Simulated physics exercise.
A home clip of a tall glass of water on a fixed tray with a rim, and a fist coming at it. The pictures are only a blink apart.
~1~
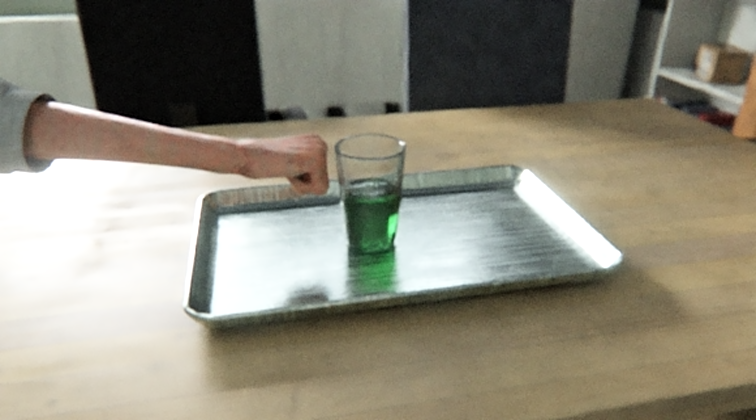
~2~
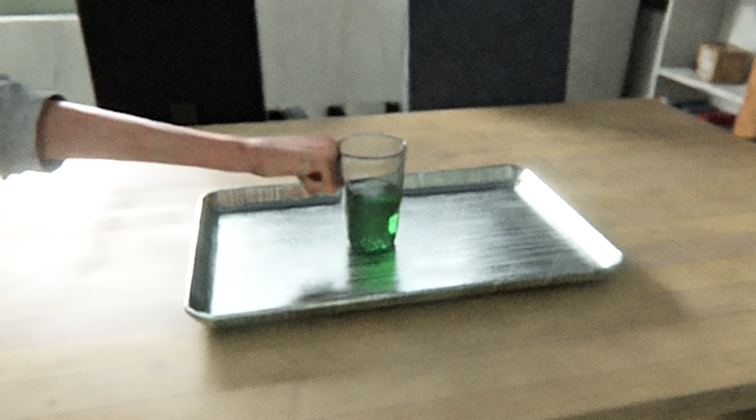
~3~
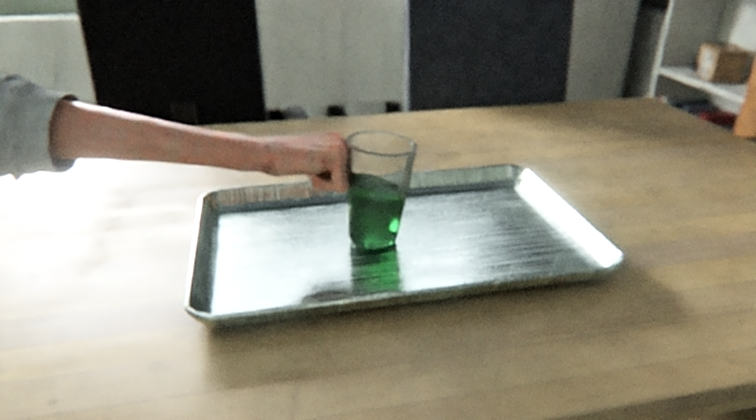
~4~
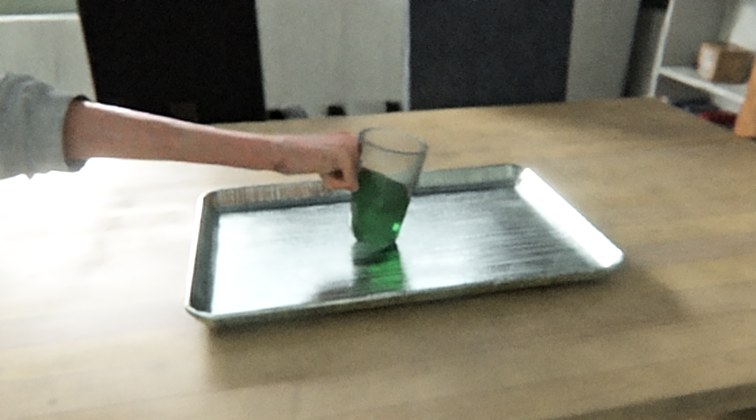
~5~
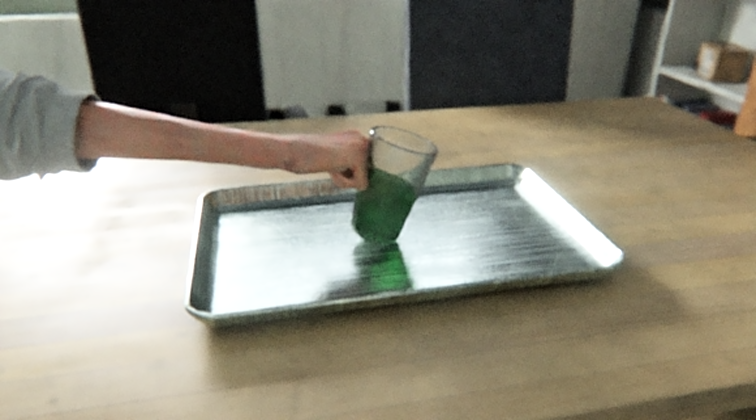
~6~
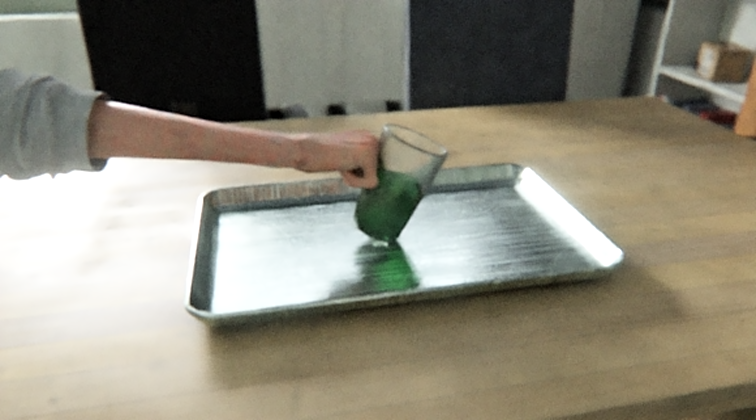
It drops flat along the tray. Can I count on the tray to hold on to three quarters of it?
I expect the tray to retain less than three quarters.
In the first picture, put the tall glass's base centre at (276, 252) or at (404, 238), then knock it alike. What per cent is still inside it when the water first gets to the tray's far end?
Around 45 percent in the first try, around 85 percent in the second.
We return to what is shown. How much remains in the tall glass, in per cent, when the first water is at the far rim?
About 75 %.
A moment on, the tall glass is falling and 100 per cent is in the glass, 0 on the tray and 0 above or beyond its rim.
Next, the tall glass lies on its side and 79 per cent is in the glass, 14 on the tray and 7 above or beyond its rim.
Then the tall glass lies on its side and 39 per cent is in the glass, 44 on the tray and 17 above or beyond its rim.
Later the tall glass lies on its side and 20 per cent is in the glass, 46 on the tray and 34 above or beyond its rim.
Finally, 66 per cent is held by tray and glass, 34 is off the tray.
